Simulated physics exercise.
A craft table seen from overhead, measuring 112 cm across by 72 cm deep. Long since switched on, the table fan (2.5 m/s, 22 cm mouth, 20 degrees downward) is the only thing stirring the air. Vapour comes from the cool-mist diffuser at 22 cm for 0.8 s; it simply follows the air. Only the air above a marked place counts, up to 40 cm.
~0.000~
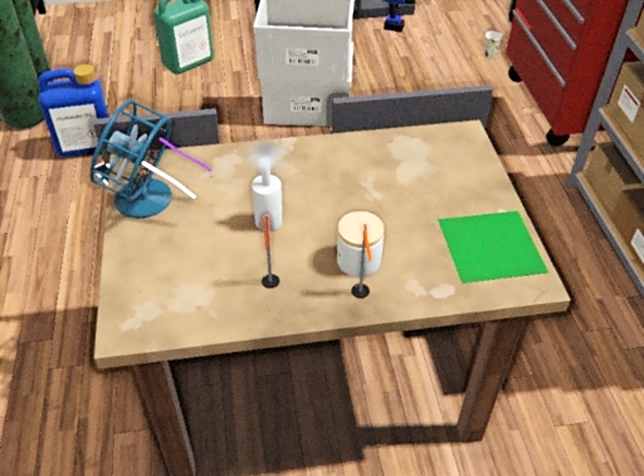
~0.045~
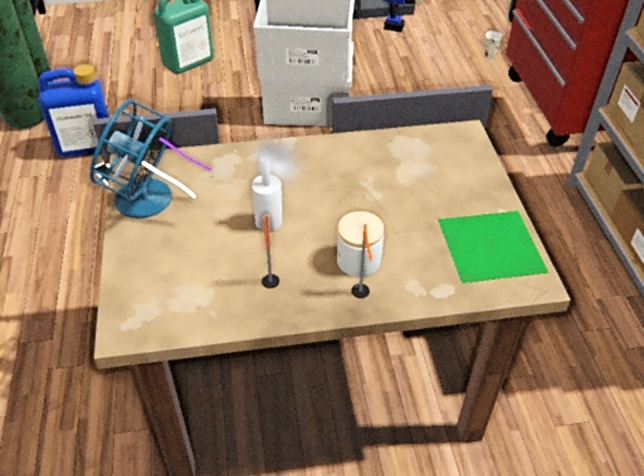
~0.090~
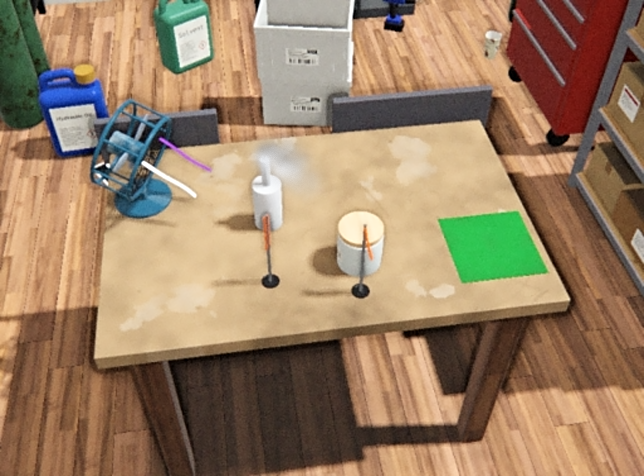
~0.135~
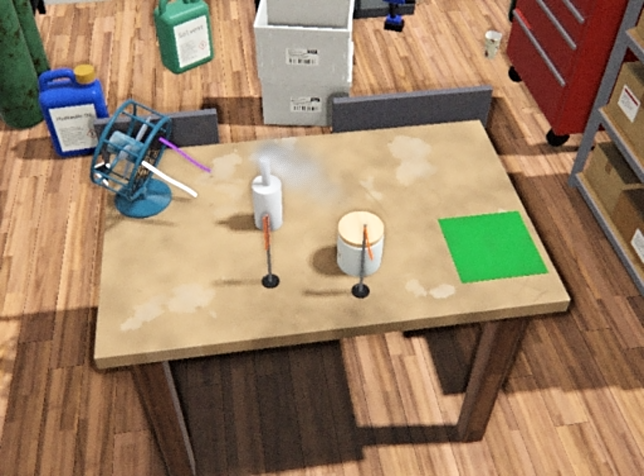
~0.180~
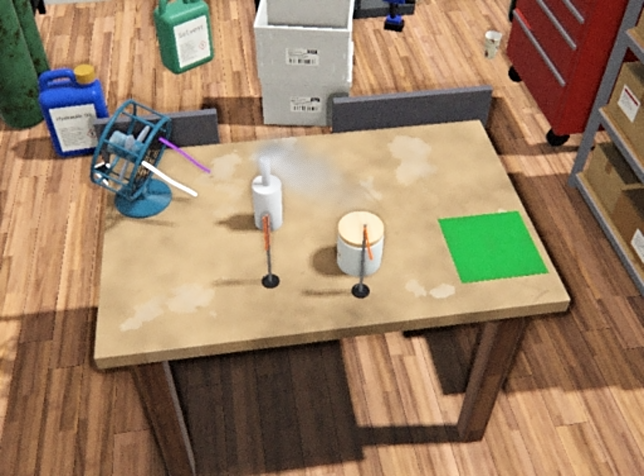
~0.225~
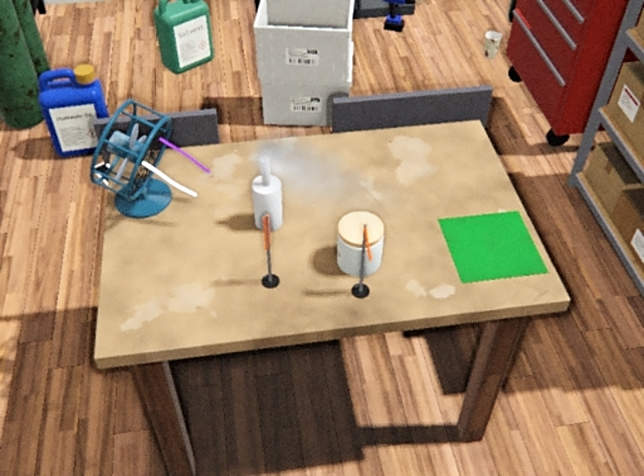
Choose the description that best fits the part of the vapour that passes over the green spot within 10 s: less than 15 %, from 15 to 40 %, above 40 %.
Over 40 %.
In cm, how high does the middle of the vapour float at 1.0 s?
Middle height: Approx. 16 cm.
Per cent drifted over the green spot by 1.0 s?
About 40 %.
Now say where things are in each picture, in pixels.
In the first picture, the vapour is thickest near (266, 156), the cool-mist diffuser stands at (265, 171) and the table fan is at (132, 150).
In the second picture, the vapour is thickest near (275, 160) and the green spot is centred on (491, 246).
In the third picture, the vapour is thickest near (281, 162) and reaches out to (307, 182), a ribbon ends at (268, 248) and a ribbon ends at (372, 259).
In the fourth picture, the vapour is thickest near (286, 164) and reaches out to (328, 191) and the top of a jar is at (361, 227).
In the fifth picture, the vapour is thickest near (292, 166) and reaches out to (349, 196).
In the sixth picture, the vapour is thickest near (298, 168) and reaches out to (371, 200), a ribbon ends at (268, 248) and a ribbon ends at (371, 259).
By 1.0 s we count, 39 % has passed over the green spot, with 91 % still about or yet to come, and the middle of the rest is near (441, 208).
By 2.0 s we count, 71 % has passed over the green spot, with 30 % still about or yet to come, and the middle of the rest is near (590, 263).
By 4.0 s we count, 74 % has passed over the green spot, with 1 % still about or yet to come.
By 10.0 s we count, 74 % has passed over the green spot, with 0 % still about or yet to come.
